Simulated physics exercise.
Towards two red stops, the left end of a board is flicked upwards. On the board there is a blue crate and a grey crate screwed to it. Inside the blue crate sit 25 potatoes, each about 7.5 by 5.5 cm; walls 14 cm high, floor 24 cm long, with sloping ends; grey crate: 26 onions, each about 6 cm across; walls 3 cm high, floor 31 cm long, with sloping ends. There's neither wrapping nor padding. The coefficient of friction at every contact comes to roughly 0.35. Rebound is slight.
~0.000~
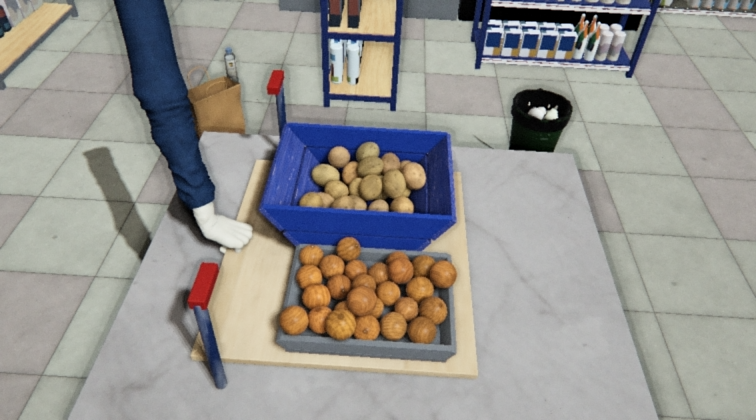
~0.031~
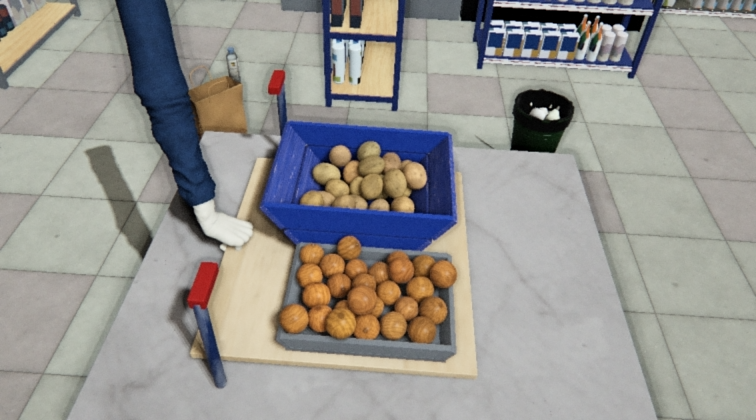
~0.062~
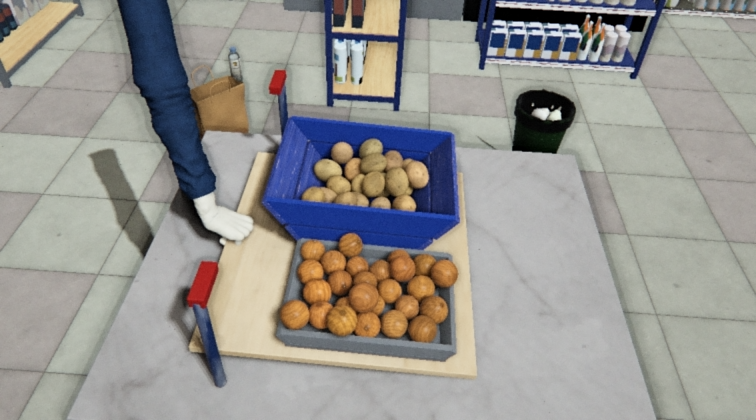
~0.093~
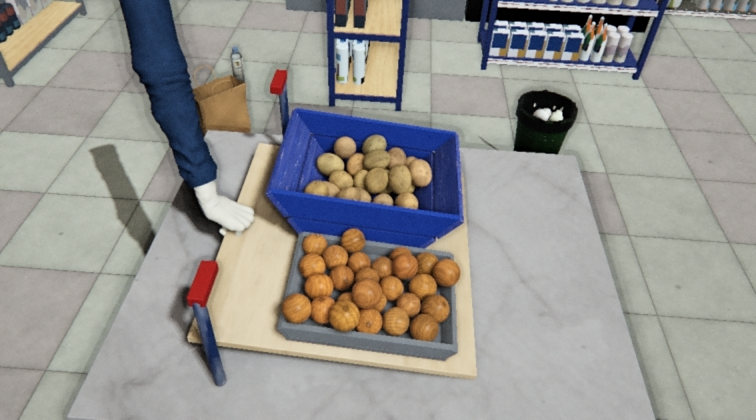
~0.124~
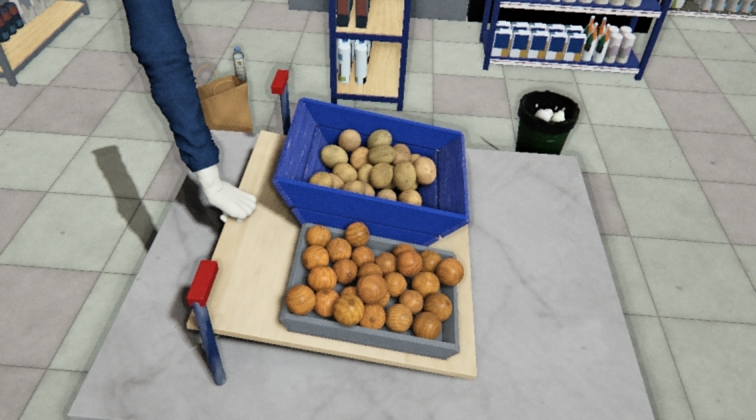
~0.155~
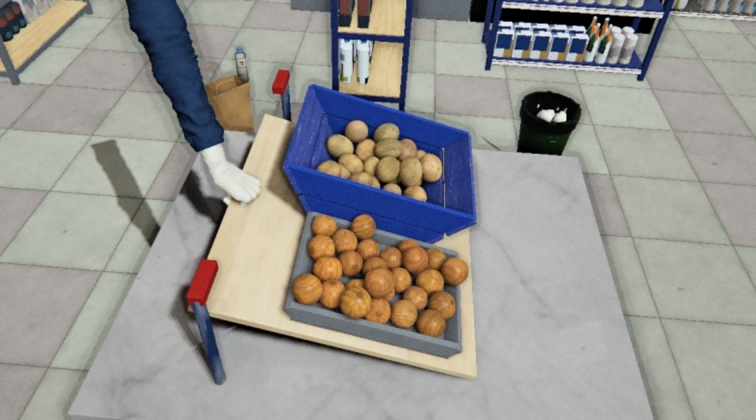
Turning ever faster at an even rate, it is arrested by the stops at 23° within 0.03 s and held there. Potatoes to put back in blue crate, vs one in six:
Fewer.
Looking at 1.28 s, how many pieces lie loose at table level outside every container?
Count: Around 6.
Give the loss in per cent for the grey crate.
Grey crate - about 40 per cent.
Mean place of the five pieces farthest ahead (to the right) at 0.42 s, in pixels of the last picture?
I'd put their middle close to (470, 257).
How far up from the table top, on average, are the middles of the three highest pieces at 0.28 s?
30 cm.
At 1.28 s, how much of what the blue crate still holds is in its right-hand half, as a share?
90 per cent or so.
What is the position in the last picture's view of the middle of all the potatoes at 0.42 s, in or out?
At about (419, 164).
After 0.18 s, the lift is arrested.
After 0.28 s, tilt 23°; blue crate 25 in, 0 out and grey crate 25 in, 1 out.
After 0.42 s, tilt 23°; blue crate 25 in, 0 out and grey crate 25 in, 1 out.
After 0.68 s, tilt 23°; blue crate 25 in, 0 out and grey crate 19 in, 7 out.
Final count (at 1.28 s), blue crate 25 in, 0 out and grey crate 15 in, 11 out. Asked share, 0 of 25, 0 per cent.
